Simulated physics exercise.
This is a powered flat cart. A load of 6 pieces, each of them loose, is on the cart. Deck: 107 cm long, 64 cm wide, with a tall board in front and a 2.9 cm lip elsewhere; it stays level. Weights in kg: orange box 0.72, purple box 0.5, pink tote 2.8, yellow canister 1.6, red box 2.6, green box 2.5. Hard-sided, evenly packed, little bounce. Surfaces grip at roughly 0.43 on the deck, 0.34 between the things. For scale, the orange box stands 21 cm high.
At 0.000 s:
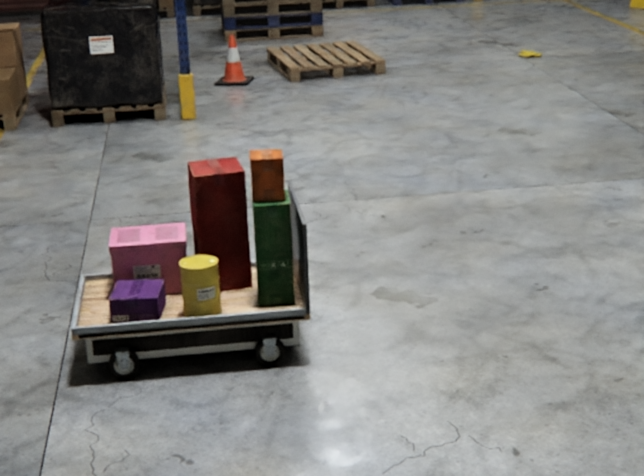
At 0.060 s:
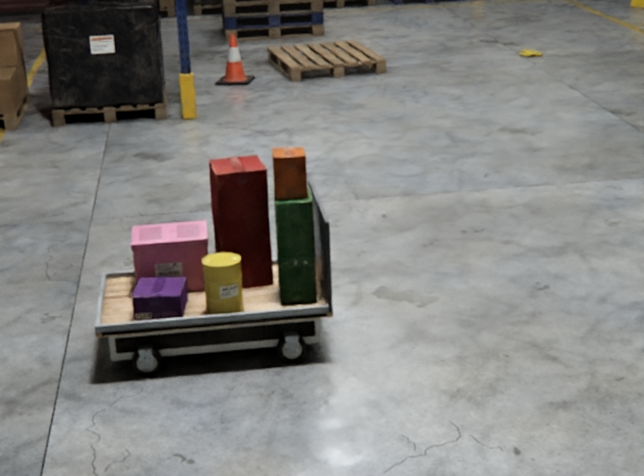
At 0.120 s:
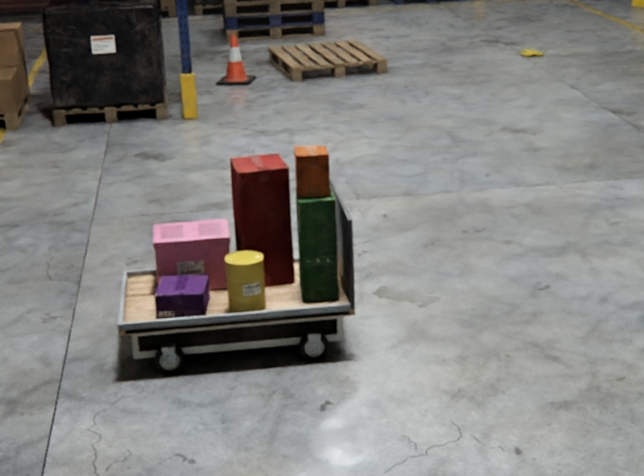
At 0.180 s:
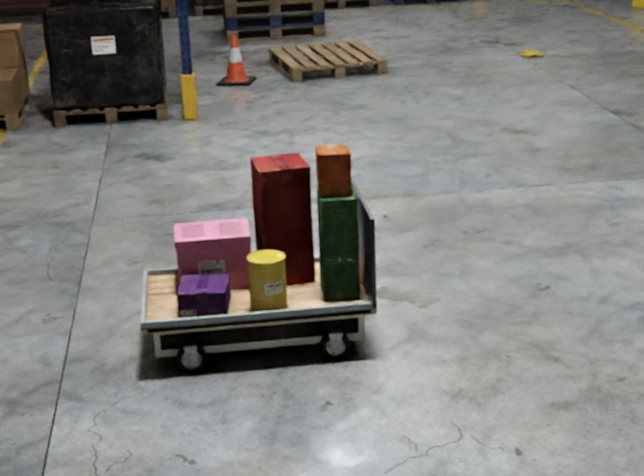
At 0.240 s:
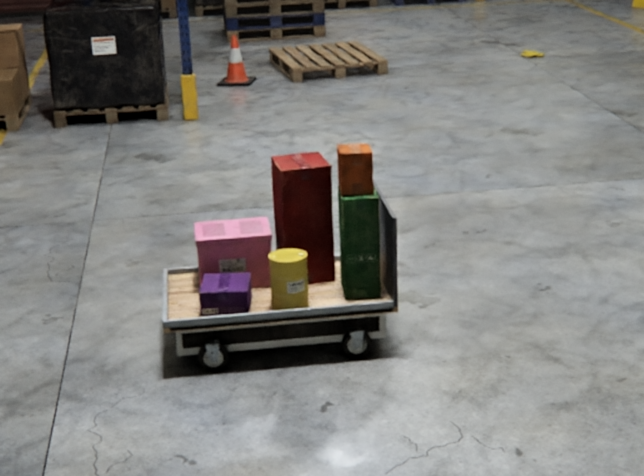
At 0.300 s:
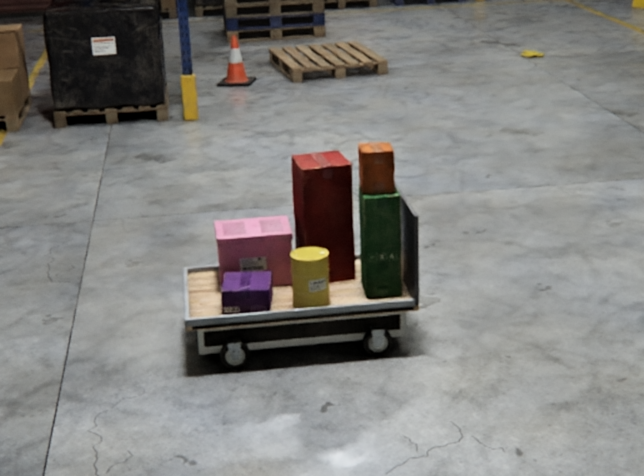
At first, a flat cart stands toward the left of a concrete warehouse floor, carrying pink, purple, yellow and red pieces beside an orange box atop a green one. It then rolls steadily a short way right, board end leading, and by the end its load still keeps the same arrangement.
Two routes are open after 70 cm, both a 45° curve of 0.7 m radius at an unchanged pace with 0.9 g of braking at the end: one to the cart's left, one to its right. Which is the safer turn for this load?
Less is lost turning left.
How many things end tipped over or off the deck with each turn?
Left: 2; right: 3.
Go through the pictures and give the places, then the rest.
Cart 0 cm along; orange box (267, 175); purple box (138, 300), in the first picture.
Cart 10 cm along; red box (241, 222); green box (295, 245), in the second picture.
Cart 20 cm along; pink tote (193, 257); yellow canister (246, 283), in the third picture.
Cart 31 cm along; red box (283, 220); green box (338, 243), in the fourth picture.
Cart 41 cm along; pink tote (234, 254); yellow canister (289, 281), in the fifth picture.
Cart 51 cm along; orange box (376, 168); purple box (247, 292), in the sixth picture.
Turning left. Around 0.60 s, cart 102 cm along, turned 14°; orange box at 8° to upright near (482, 155); green box at 7° to upright; red box shifted 9 cm.
Around 1.10 s, cart 171 cm along, turned 45°; purple box shifted 10 cm near (466, 233); red box at 9° to upright; yellow canister shifted 11 cm.
Around 1.30 s, cart 171 cm along, turned 45°, stopped; purple box shifted 19 cm near (476, 228); red box shifted 27 cm; pink tote shifted 19 cm.
Finally (2.1 s), off the deck, orange box and green box; not toppled but over 10 cm from the start, purple box, pink tote, yellow canister and red box. In the last view, purple box near (476, 228).
Turning right instead, orange box, red box and green box tipped over or off the deck, 3 of 6 in all.
